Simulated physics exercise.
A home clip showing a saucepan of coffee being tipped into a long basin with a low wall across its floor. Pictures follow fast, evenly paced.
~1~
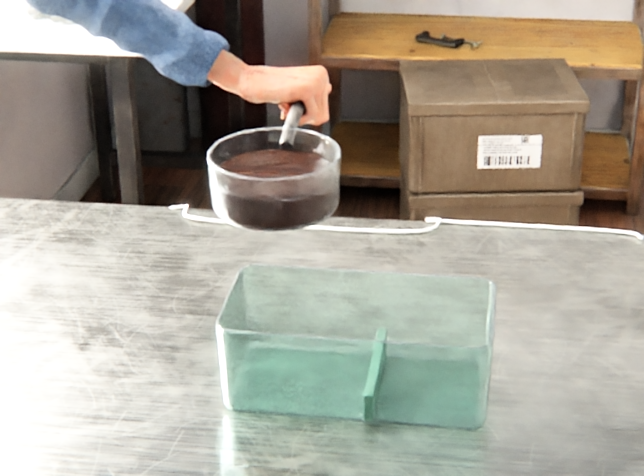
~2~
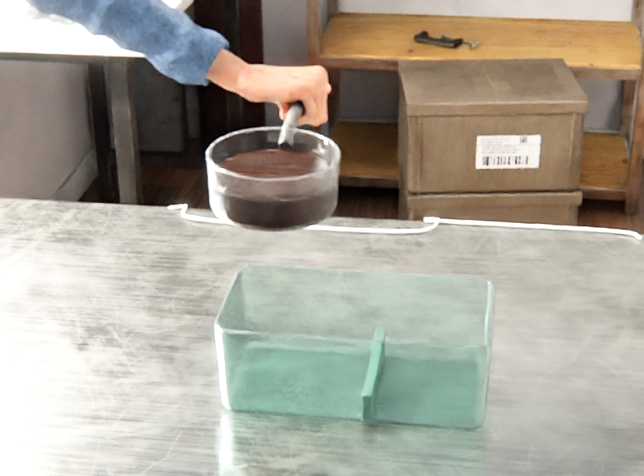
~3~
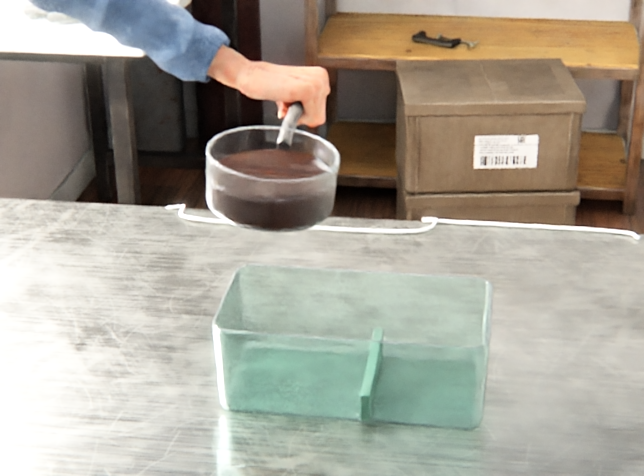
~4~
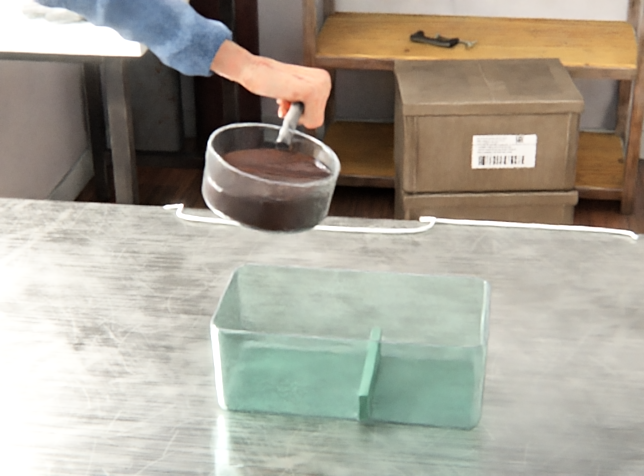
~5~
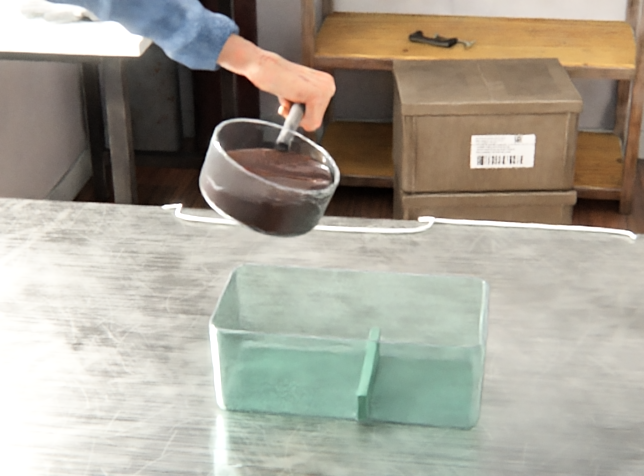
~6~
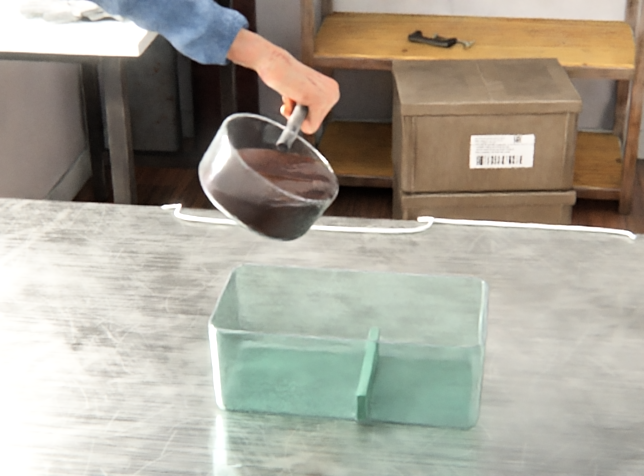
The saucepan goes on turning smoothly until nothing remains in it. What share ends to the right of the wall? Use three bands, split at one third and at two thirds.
Between a third and two thirds ends up there.
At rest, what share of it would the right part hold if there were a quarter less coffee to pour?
Estimated share: Close to 40 per cent.
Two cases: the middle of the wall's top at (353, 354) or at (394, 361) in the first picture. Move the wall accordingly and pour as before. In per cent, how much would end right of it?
With the first placement it is 75 %, with the second 25 %.
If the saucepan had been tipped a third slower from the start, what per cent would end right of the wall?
About 60 %.
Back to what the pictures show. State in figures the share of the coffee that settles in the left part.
Close to 50 per cent.
A moment on, the saucepan is tipped on its side and 24 per cent is still to pour, 4 is left of the wall and 18 right of it.
Next, the saucepan is tipped right over and 7 per cent is still to pour, 34 is left of the wall and 53 right of it.
Then the saucepan is tipped right over and 1 per cent is still to pour, 47 is left of the wall and 48 right of it.
Later the saucepan is tipped right over and 0 per cent is still to pour, 50 is left of the wall and 48 right of it.
In the end 50 per cent lies left of the wall, 48 right of it and 2 outside.
